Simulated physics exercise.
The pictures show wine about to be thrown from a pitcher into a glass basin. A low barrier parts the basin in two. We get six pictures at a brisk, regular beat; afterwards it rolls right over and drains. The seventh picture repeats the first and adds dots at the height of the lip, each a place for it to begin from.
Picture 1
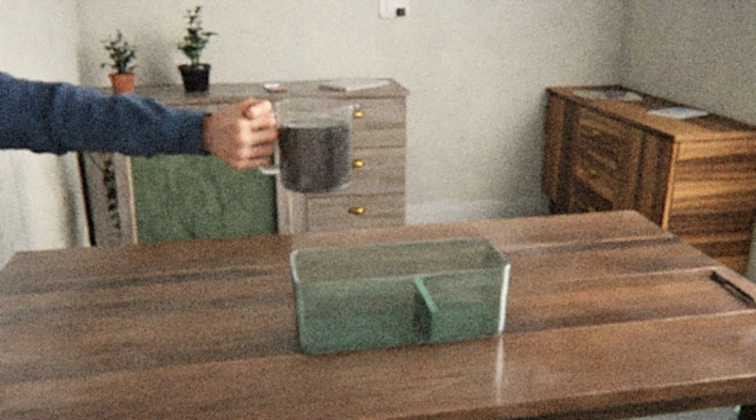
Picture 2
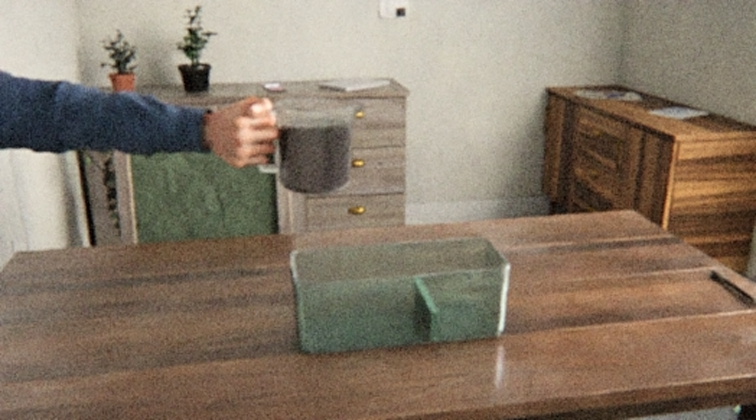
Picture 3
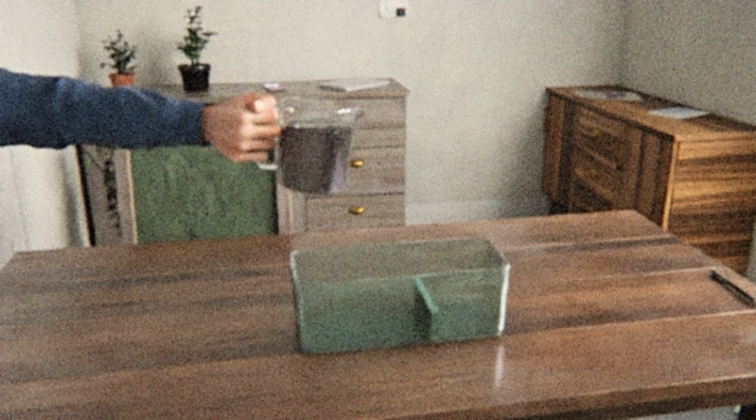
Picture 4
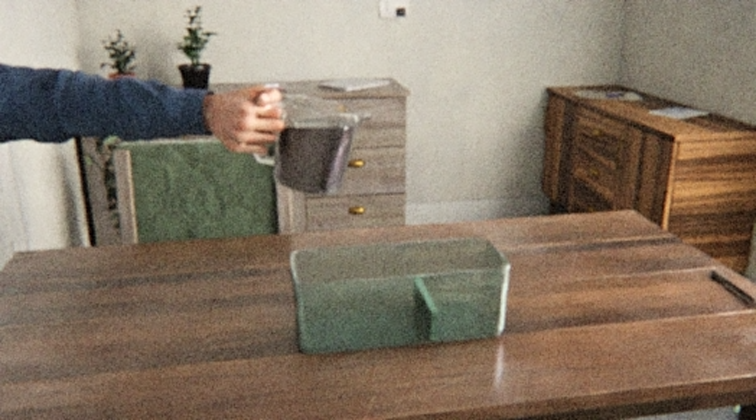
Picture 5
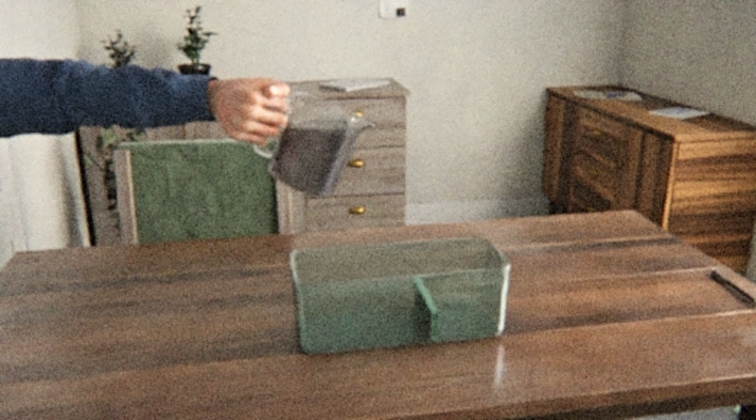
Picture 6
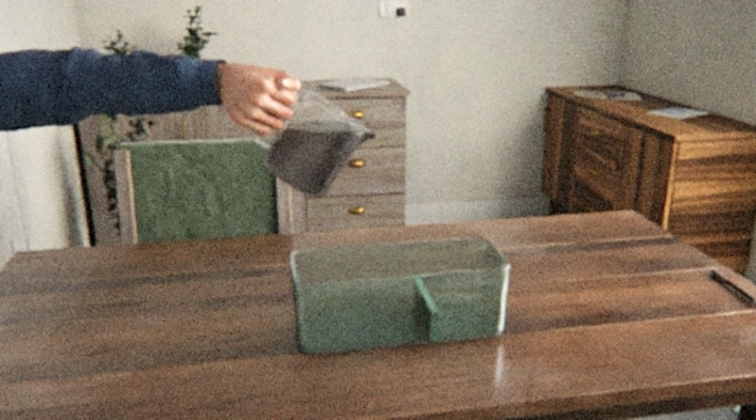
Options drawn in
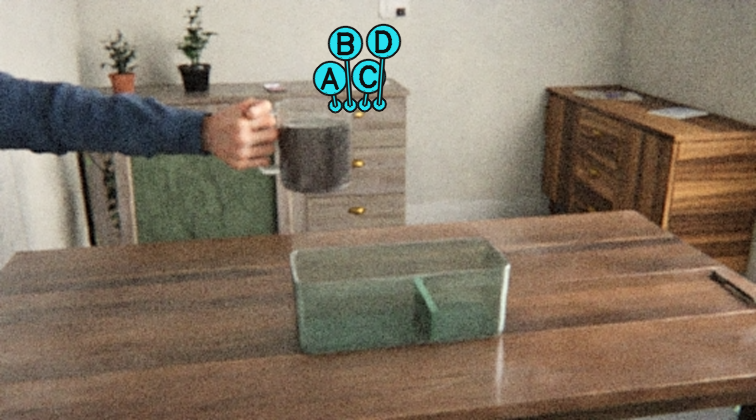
We see a hand in a blue sleeve holding a glass pitcher of dark liquid upright above a wooden table with a divided glass basin, then gradually tilting the pitcher to the right, with the liquid still inside.
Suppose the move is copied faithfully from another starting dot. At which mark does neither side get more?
D beats the others.
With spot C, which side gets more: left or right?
The left one.
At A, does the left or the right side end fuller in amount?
The left side.
On the marked copy, A at (335, 105); B at (350, 105); C at (364, 104); D at (379, 104).
For spot A, about 90 % ends left of the wall and 7 % right of it; 3 % is lost outside.
For spot B, about 93 % ends left of the wall and 3 % right of it; 5 % is lost outside.
For spot C, about 82 % ends left of the wall and 12 % right of it; 6 % is lost outside.
For spot D, about 49 % ends left of the wall and 49 % right of it.
